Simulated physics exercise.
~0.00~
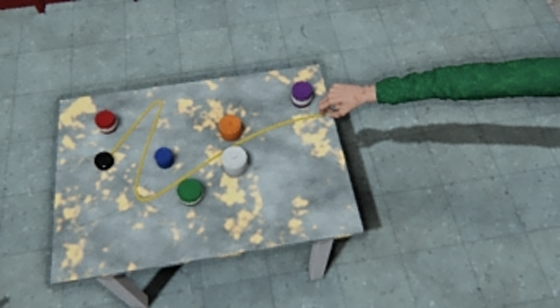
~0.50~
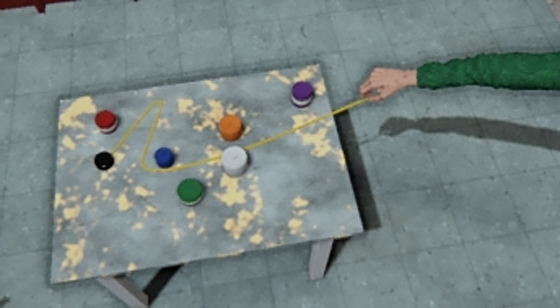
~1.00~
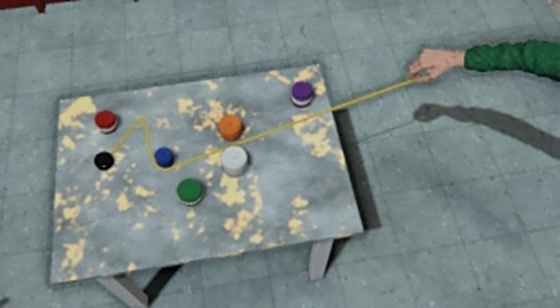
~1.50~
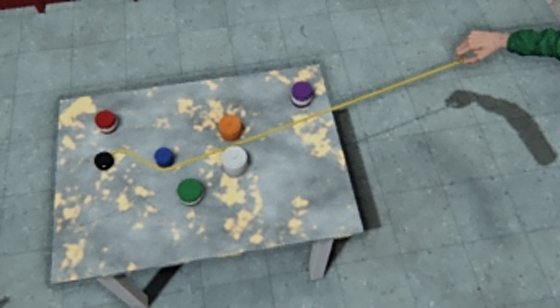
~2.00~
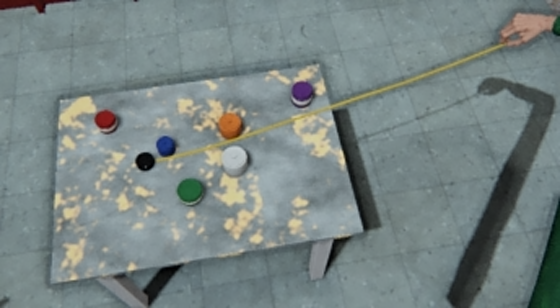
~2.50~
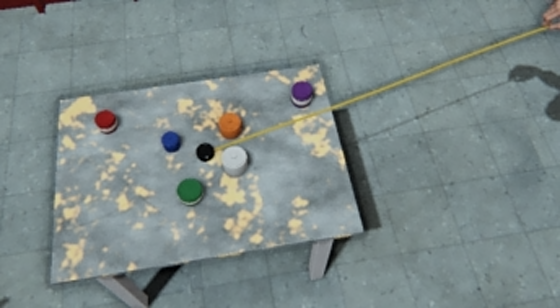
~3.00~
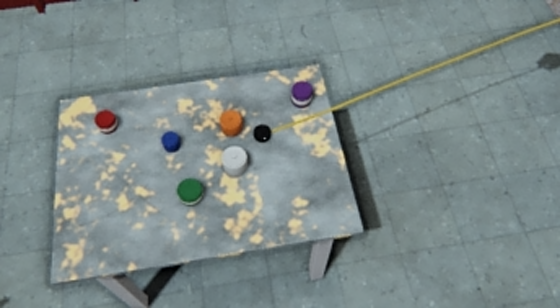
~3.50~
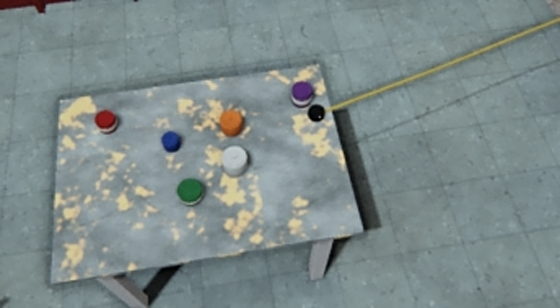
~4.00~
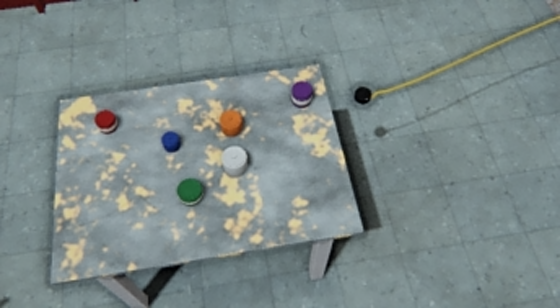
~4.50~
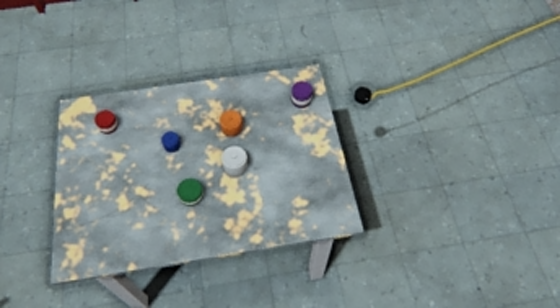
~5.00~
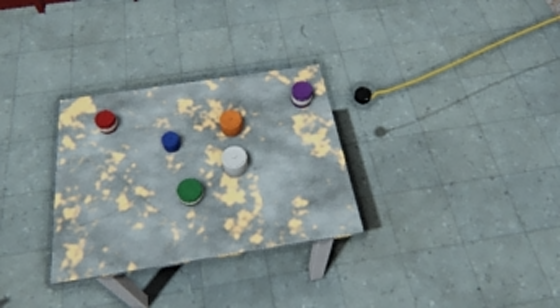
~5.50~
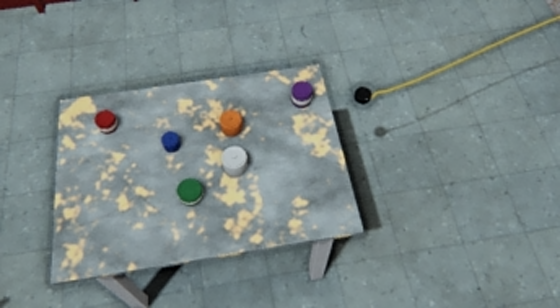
In this clip, a green-sleeved hand pulls a yellow cord rightward across a mottled table until it straightens and drags a small black disc past several colored pots, nudging the blue one slightly; the disc leaves the table's right edge and stays beyond it, still attached to the cord.
